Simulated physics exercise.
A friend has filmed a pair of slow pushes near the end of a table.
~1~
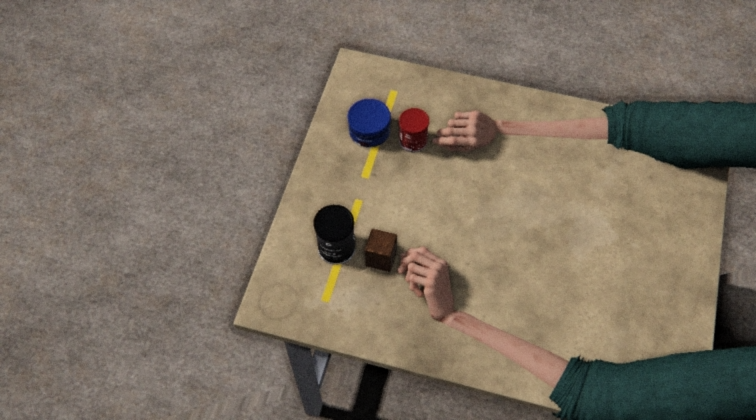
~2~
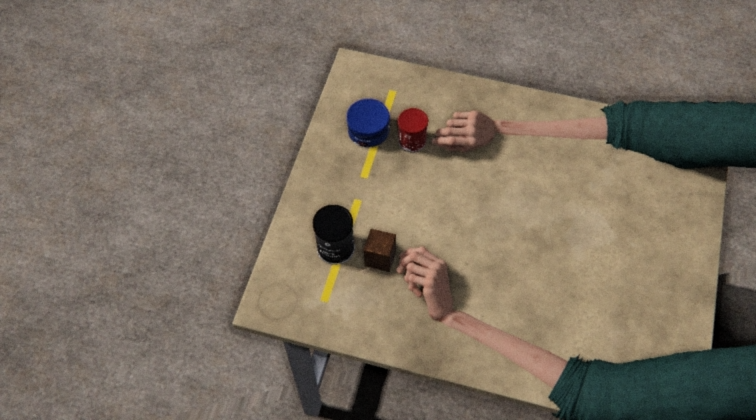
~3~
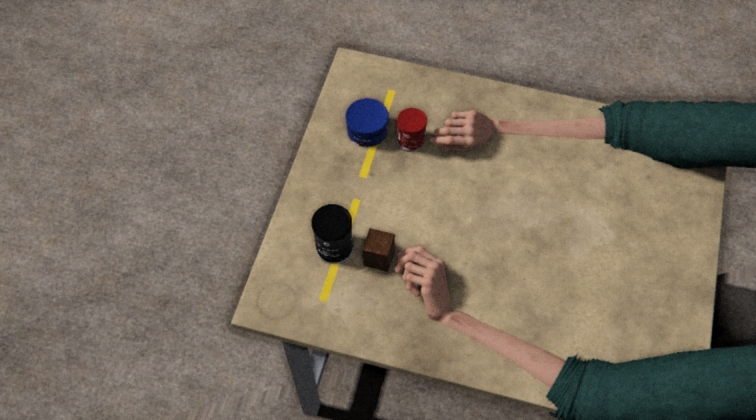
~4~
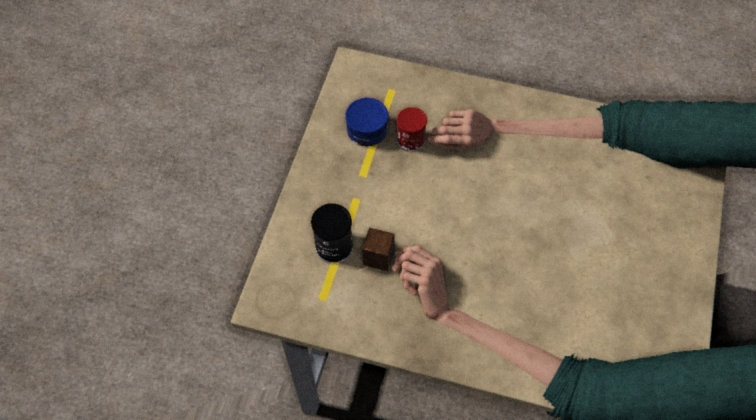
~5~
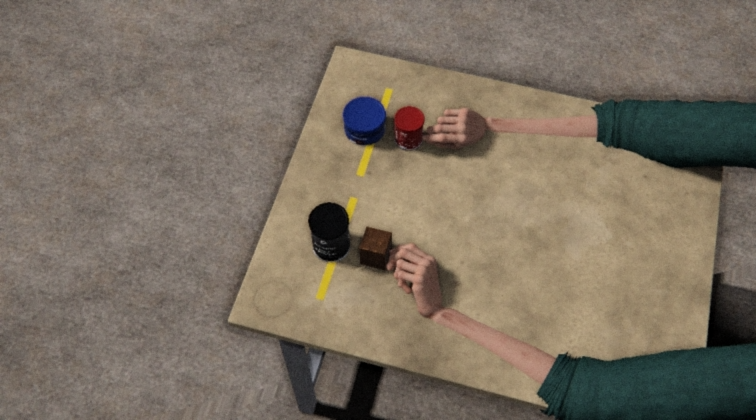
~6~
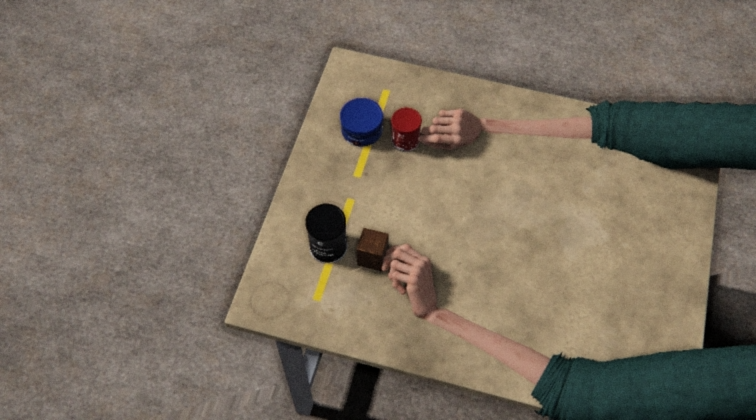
Two arms in dark green sleeves reach in from the right over a tan table on a rough grey-brown floor, seen from high above. A blue tub and red tin sit near the upper yellow dash, with a black tin and brown block near the lower one. The hands creep slightly left towards the red tin and block, the objects barely shift on the tabletop, and the whole view drifts slightly.
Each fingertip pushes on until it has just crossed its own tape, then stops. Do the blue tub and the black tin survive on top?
Here the blue tub remains on top; the black tin remains on top.
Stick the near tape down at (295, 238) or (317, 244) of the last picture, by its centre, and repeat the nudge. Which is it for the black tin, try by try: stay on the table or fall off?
Try by try, it drops to the floor; stays up.
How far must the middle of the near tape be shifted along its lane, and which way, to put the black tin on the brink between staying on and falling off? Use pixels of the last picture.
About 28 pixels left.
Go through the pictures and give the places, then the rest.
Blue tub (369, 123); black tin (336, 235); red tin (414, 131), in the first frame.
Black tin (334, 235); brown block (380, 251), in the second frame.
Blue tub (367, 123); red tin (412, 130), in the third frame.
Black tin (333, 234); brown block (379, 250), in the fourth frame.
Blue tub (364, 121); red tin (409, 129), in the fifth frame.
Blue tub (362, 123); black tin (327, 234); brown block (373, 250), in the sixth frame.
Then, 0.88 s after the last picture, blue tub moved a little near (349, 120); black tin moved a little near (317, 232).
Then, 1.44 s after the last picture, blue tub moved about its own width near (334, 116); black tin moved about its own width near (300, 228).
At rest, the blue tub is still on the table, near (320, 113); the black tin is still on the table, near (285, 224).
